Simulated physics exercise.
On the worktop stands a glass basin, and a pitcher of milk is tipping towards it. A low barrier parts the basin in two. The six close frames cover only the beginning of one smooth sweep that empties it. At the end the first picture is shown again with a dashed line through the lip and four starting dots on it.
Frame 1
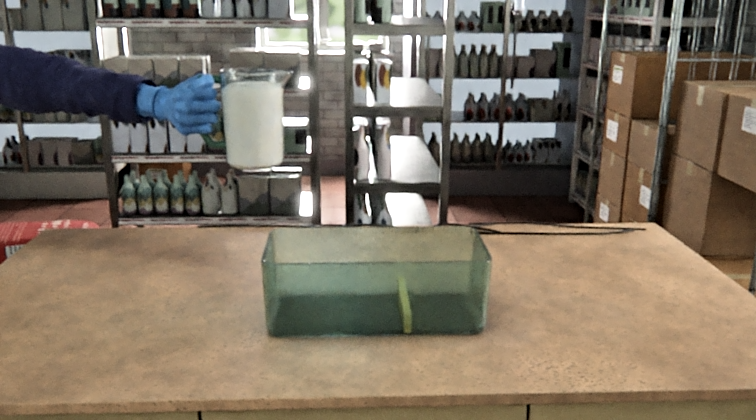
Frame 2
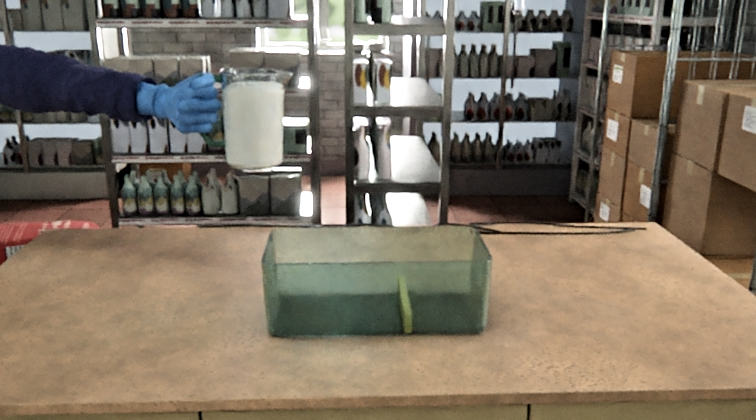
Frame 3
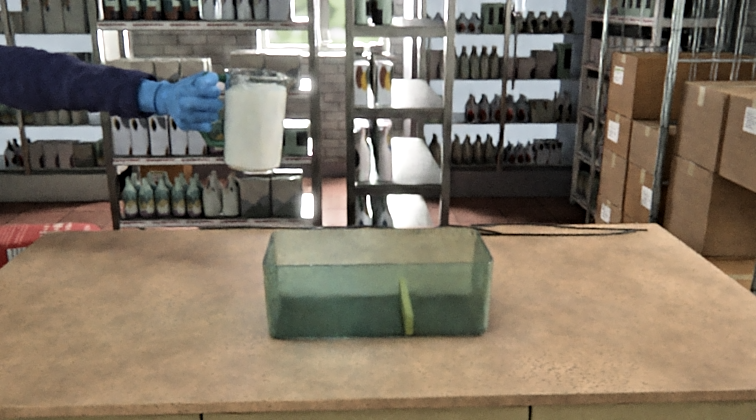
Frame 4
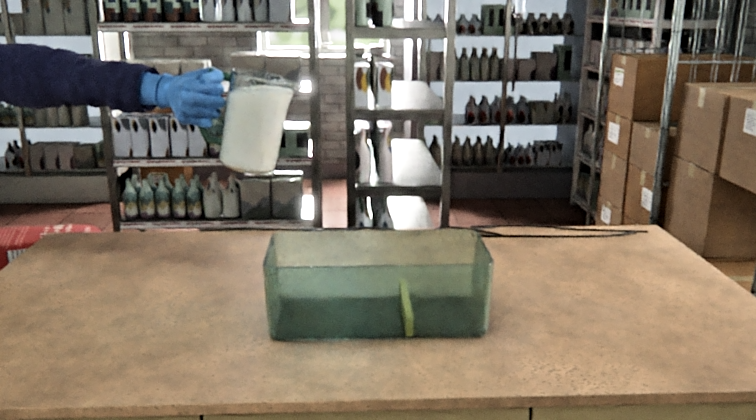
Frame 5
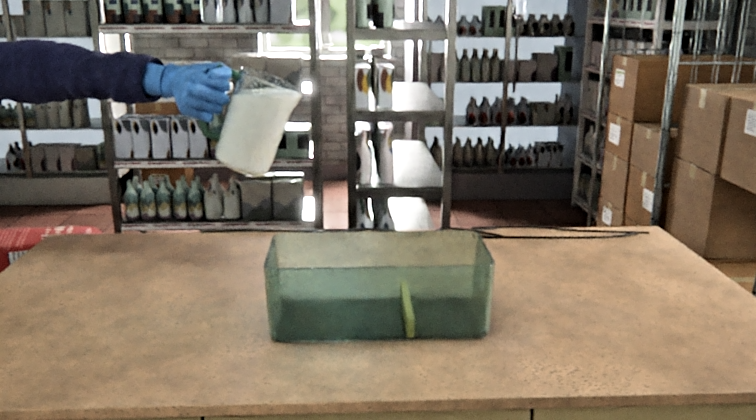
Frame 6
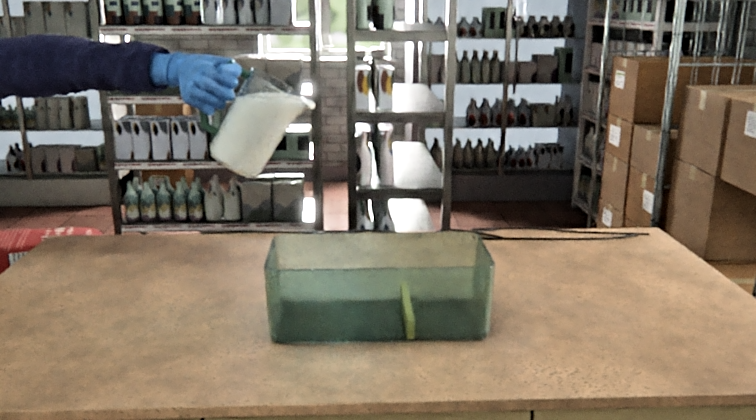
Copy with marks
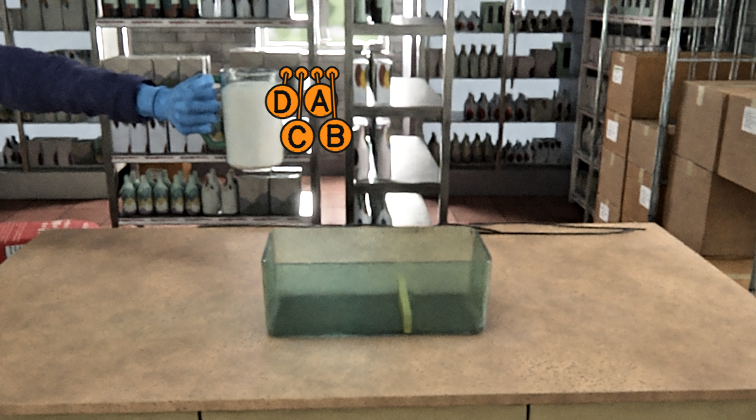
A pitcher of milk, held upright by a blue-gloved hand above and to the left of a glass basin with a low yellow-green barrier, tilts gradually to the right until the milk reaches its lip.
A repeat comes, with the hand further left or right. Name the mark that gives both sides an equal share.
Spot B does it best.
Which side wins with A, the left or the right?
The left side.
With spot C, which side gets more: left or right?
The left side.
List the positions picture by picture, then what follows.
In the first frame, upright, lip at (291, 73); basin from (267, 334) to (485, 331); top of the wall at (404, 294); nothing has left yet.
In the second frame, upright, lip at (292, 74); nothing has left yet.
In the third frame, tipped about 6°, lip at (296, 79); nothing has left yet.
In the fourth frame, tipped about 12°, lip at (301, 86); nothing has left yet.
In the fifth frame, tipped about 21°, lip at (307, 95); nothing has left yet.
In the sixth frame, tipped about 32°, lip at (312, 107); milk is over the lip, down to (312, 107).
On the marked copy, A at (316, 73); B at (332, 73); C at (301, 73); D at (286, 73).
With A, about 85 % ends left of the wall and 9 % right of it; 5 % is lost outside.
With B, about 50 % ends left of the wall and 48 % right of it.
With C, about 82 % ends left of the wall and 12 % right of it; 6 % is lost outside.
With D, about 85 % ends left of the wall and 12 % right of it.
